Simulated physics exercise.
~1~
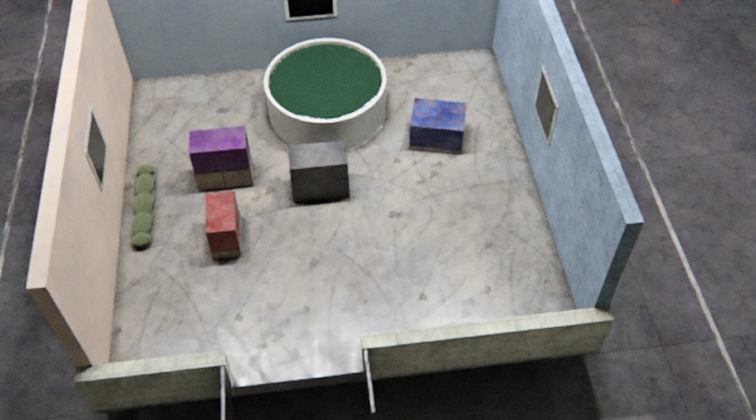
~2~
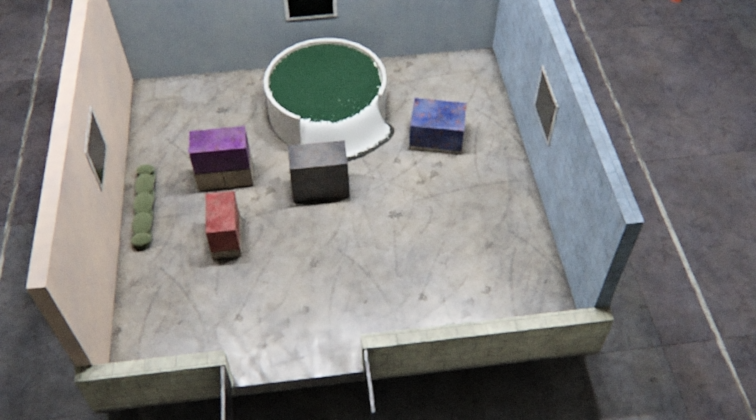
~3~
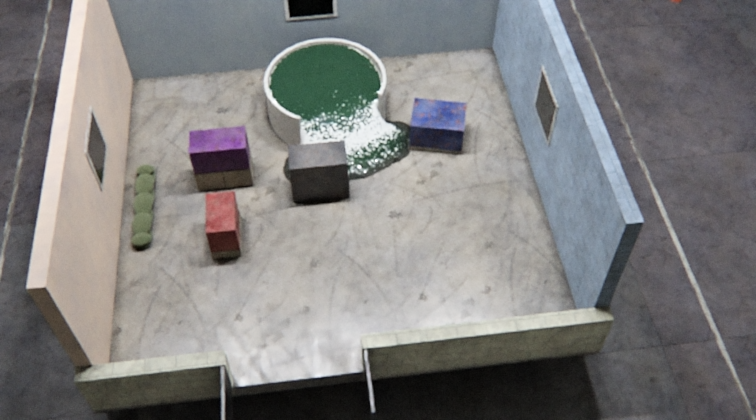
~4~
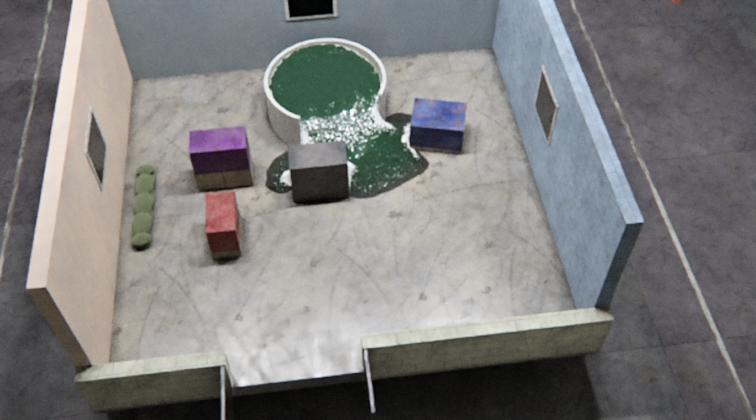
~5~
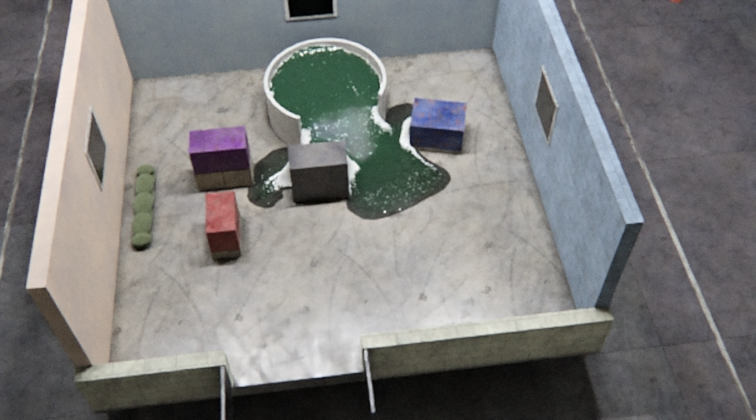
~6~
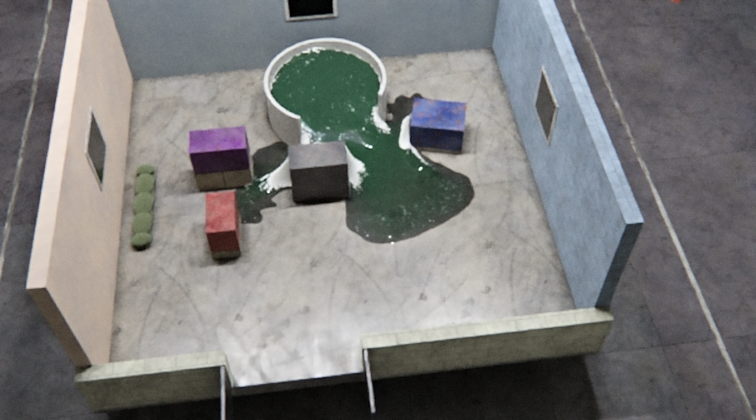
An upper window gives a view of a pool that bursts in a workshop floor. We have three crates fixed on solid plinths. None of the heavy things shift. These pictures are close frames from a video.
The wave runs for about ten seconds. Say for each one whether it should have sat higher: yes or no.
Red crate - no; blue crate - yes; purple crate - no.
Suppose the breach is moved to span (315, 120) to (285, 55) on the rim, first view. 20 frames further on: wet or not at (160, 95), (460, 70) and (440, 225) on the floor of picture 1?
Taken in turn, that's reached, not reached, and finally not reached.
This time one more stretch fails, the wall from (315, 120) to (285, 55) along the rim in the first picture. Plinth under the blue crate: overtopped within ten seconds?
As it turns out, the blue one stays unwetted.
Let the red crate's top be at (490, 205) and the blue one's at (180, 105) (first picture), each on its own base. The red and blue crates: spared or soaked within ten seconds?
I'd bet the red one is inundated and the blue one is inundated.
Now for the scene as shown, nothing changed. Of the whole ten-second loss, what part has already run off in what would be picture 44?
Estimate: 60 %.
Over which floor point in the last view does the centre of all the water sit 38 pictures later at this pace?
I'd say near (365, 201).
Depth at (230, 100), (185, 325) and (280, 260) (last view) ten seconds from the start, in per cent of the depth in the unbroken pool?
Around 6, 12 and 6 %.
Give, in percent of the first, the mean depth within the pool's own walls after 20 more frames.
Estimate: Around 22 %.
A moment on, water covers 35 % of the floor; the red crate water round its plinth, the blue crate water round its plinth, the purple crate water round its plinth.
Next, water covers 60 % of the floor; the red crate water round its plinth, the blue crate water round its plinth, the purple crate water round its plinth.
Then, water covers 70 % of the floor; the red crate water round its plinth, the blue crate water round its plinth, the purple crate water round its plinth.
Later, water covers 85 % of the floor; the red crate water round its plinth, the blue crate water round its plinth, the purple crate water round its plinth.
In the end, water covers 100 % of the floor; the red crate stayed above the water, the blue crate was topped, the purple crate stayed above the water.
